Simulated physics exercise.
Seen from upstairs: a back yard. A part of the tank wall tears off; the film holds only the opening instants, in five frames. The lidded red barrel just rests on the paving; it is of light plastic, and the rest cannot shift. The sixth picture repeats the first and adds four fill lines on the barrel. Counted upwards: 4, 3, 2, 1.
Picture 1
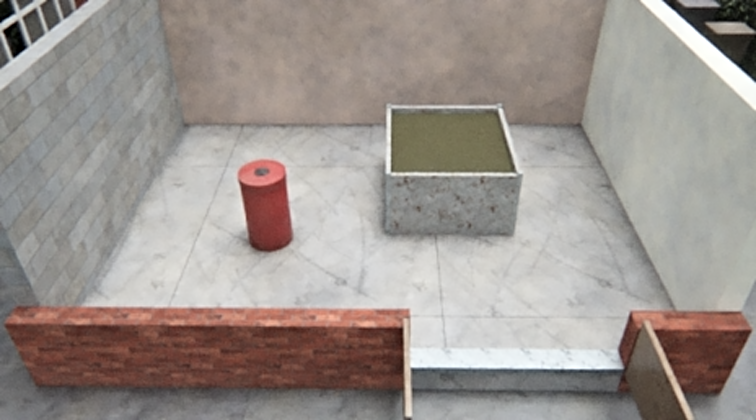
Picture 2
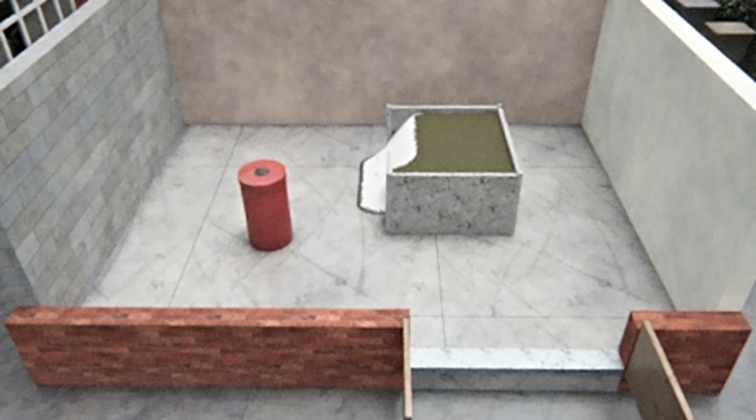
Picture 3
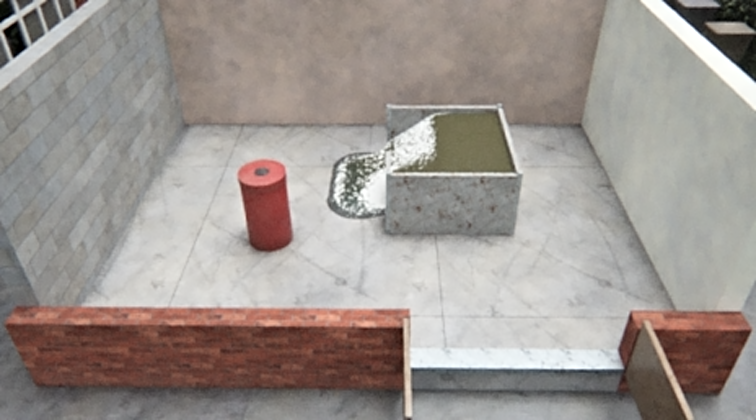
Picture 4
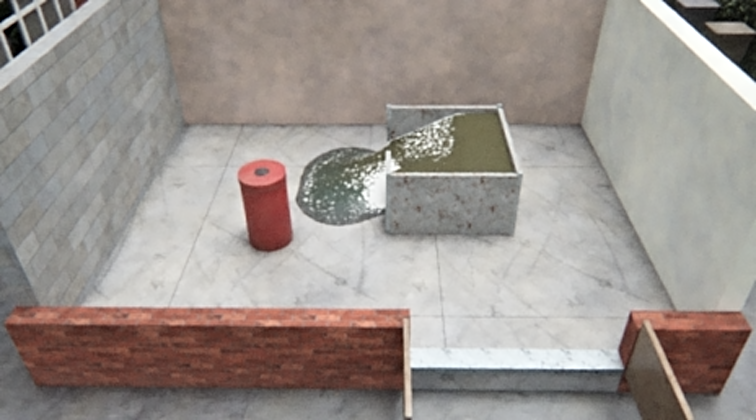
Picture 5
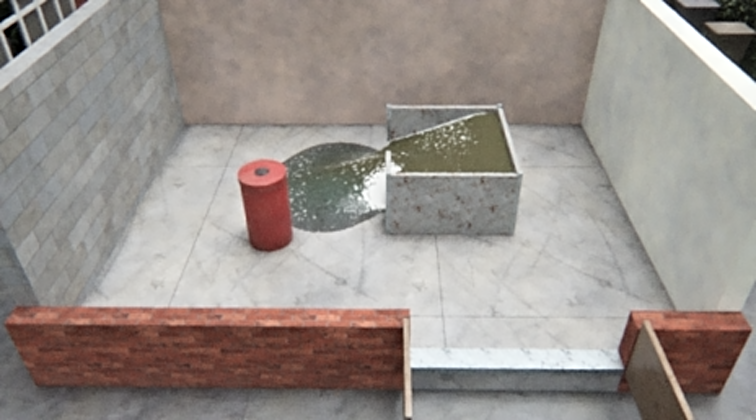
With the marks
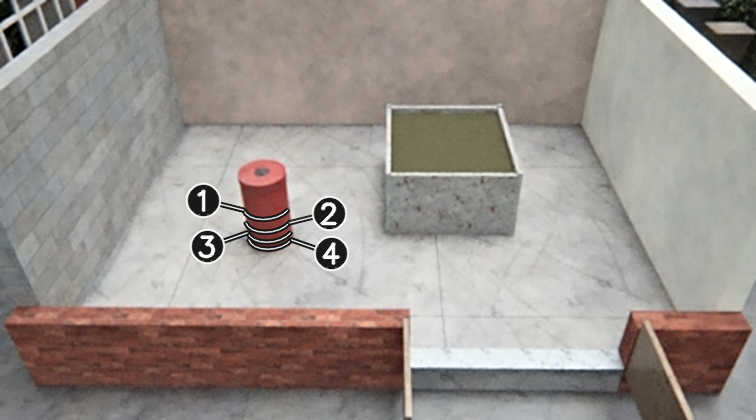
Murky water pours from the left side of a stone tank and spreads toward a red barrel.
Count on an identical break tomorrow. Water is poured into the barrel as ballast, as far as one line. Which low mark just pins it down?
I would pick line 3.
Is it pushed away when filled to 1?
No.
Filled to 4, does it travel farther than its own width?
Yes, clearly.
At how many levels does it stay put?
Three of the four.
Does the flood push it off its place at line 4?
Yes, it does.
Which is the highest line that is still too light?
4.
On the marked copy, 1 at (263, 219); 2 at (264, 232); 3 at (266, 242); 4 at (267, 249); from the bottom up 4, 3, 2, 1.
Choosing 1, it does not move.
Choosing 2, it does not move.
Choosing 3, it does not move.
Choosing 4, it is pushed about 3 times its own width away.
